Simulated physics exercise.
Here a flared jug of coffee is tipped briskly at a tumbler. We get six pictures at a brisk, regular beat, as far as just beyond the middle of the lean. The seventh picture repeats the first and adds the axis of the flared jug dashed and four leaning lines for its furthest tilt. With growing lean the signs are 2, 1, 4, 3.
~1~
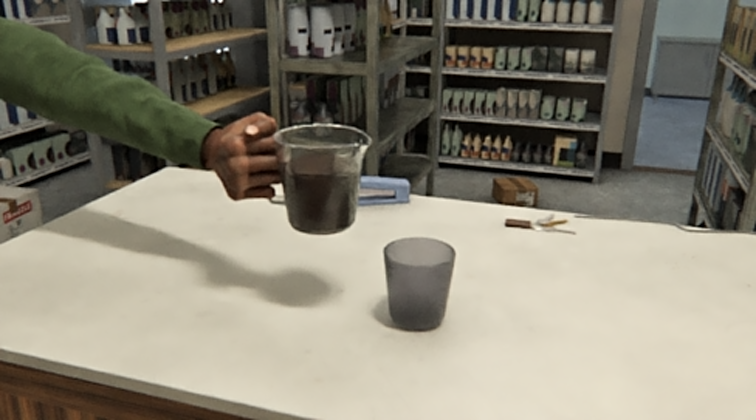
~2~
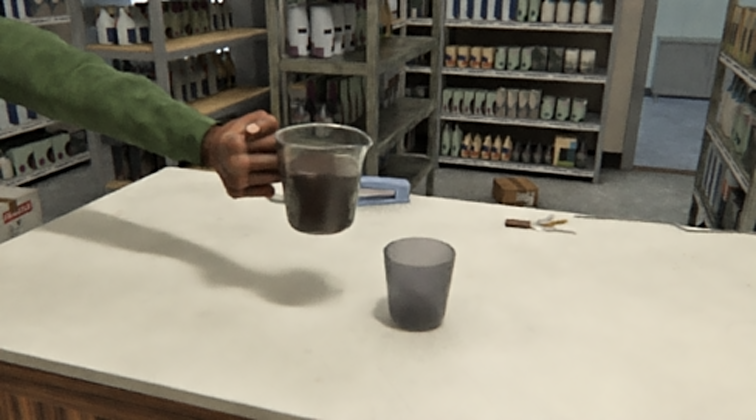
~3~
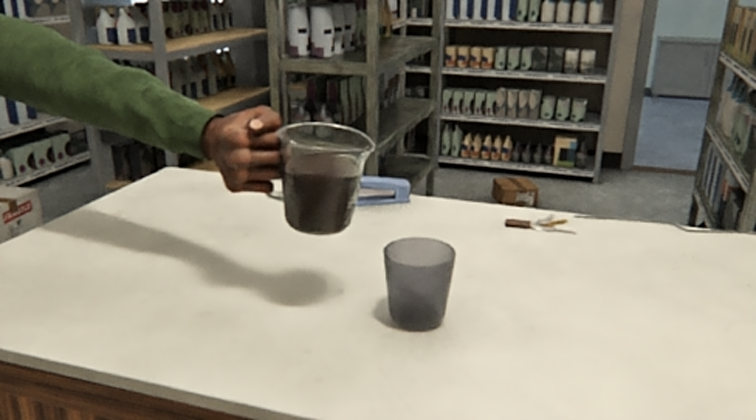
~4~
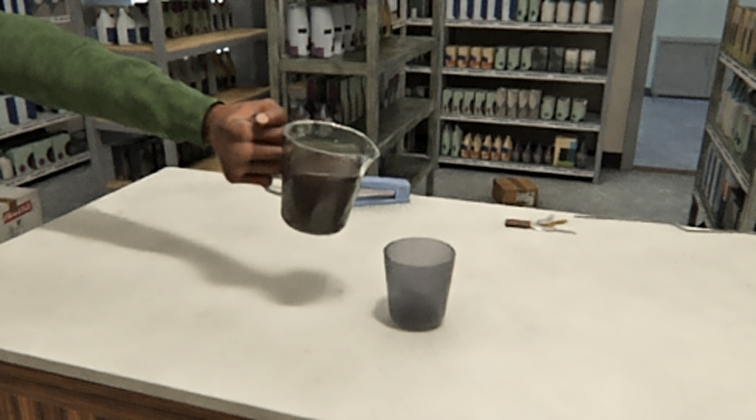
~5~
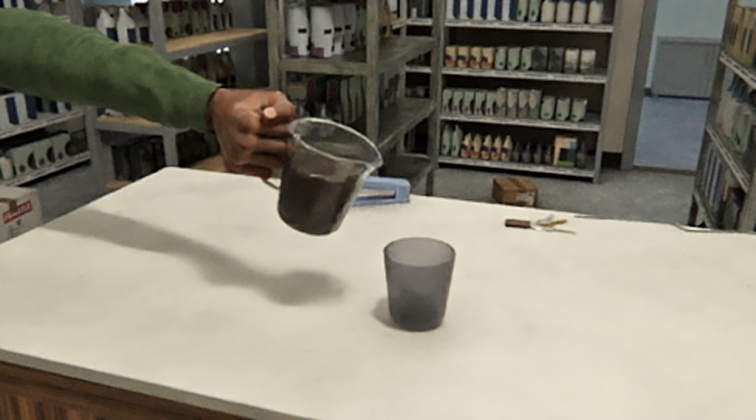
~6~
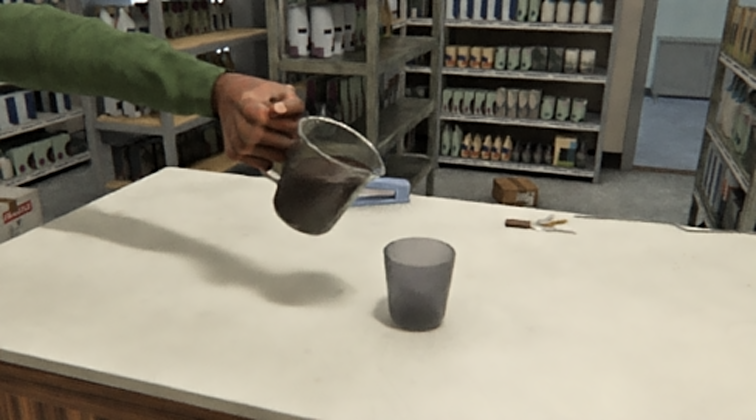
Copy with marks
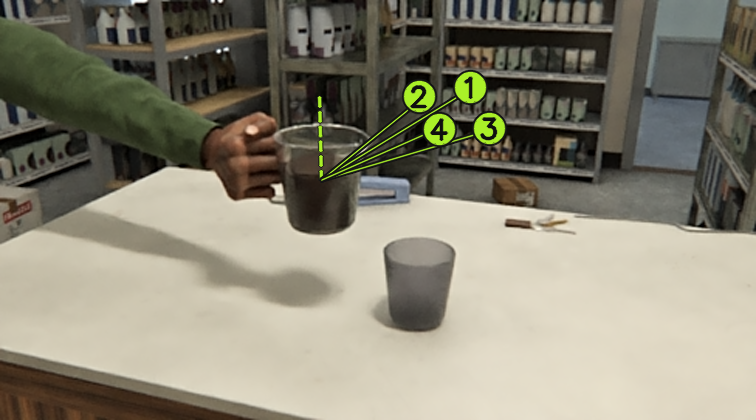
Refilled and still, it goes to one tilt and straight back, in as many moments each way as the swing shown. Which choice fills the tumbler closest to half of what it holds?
Best: 4.
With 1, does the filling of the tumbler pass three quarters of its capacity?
No, it does not.
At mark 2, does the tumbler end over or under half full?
Under.
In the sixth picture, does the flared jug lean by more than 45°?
No.
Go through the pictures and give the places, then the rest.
Upright, lip at (369, 142); rim of the tumbler round (420, 251); nothing has left yet, in the first picture.
Upright, lip at (370, 144); nothing has left yet, in the second picture.
Tipped about 6°, lip at (373, 148); nothing has left yet, in the third picture.
Tipped about 12°, lip at (377, 155); nothing has left yet, in the fourth picture.
Tipped about 20°, lip at (380, 164); nothing has left yet, in the fifth picture.
Tipped about 29°, lip at (383, 173); nothing has left yet, in the sixth picture.
In lime, 1 at (456, 97); 2 at (407, 110); 3 at (473, 135); 4 at (423, 135).
Choosing 1, the tumbler ends with about 35 % of what it can hold.
Choosing 2, the tumbler ends with about 20 % of what it can hold.
Choosing 3, the tumbler ends with about 71 % of what it can hold.
Choosing 4, the tumbler ends with about 53 % of what it can hold.
